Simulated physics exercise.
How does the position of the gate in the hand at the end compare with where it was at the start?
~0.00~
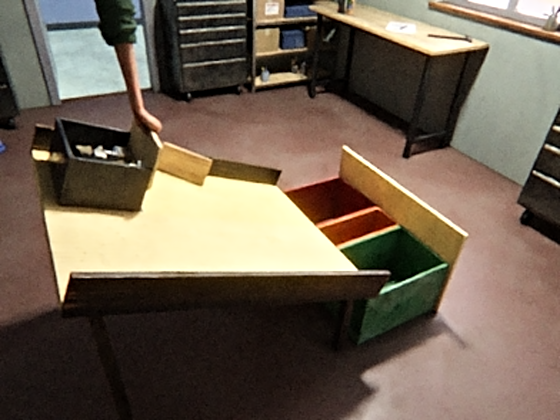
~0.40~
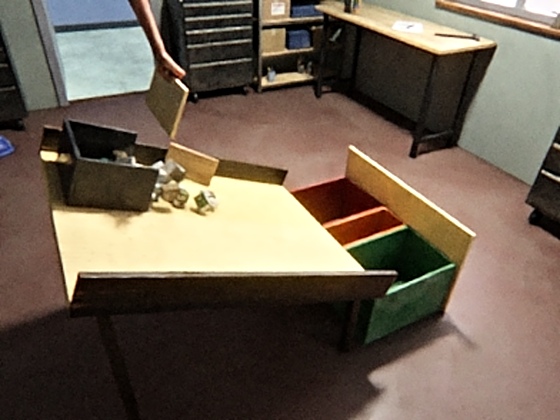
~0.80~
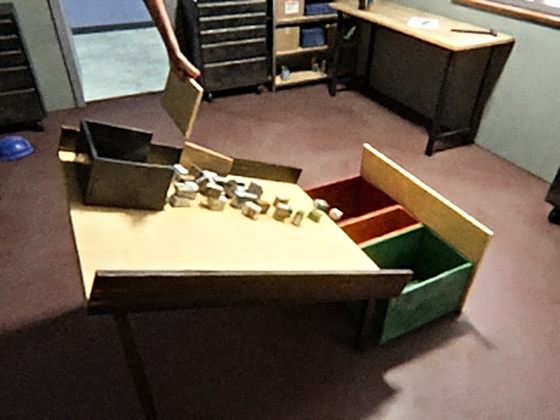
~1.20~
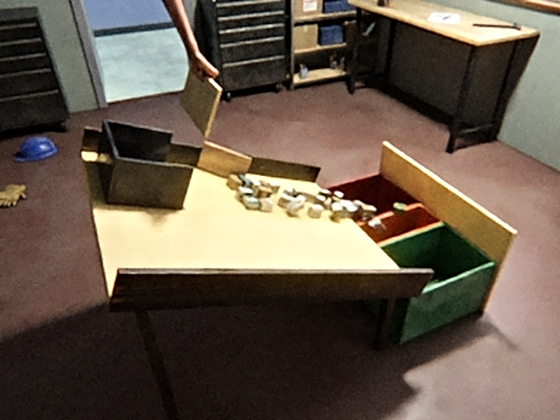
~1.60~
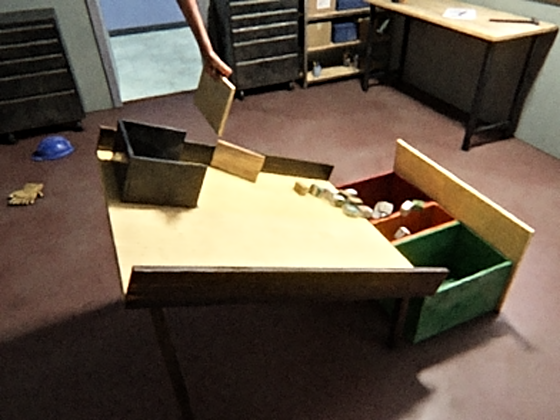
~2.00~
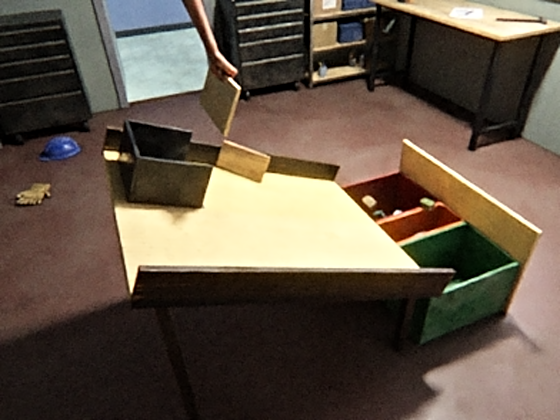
At the start the gate is down at the open side of the black box. By the end the hand is holding it up, clear of the sloping table.
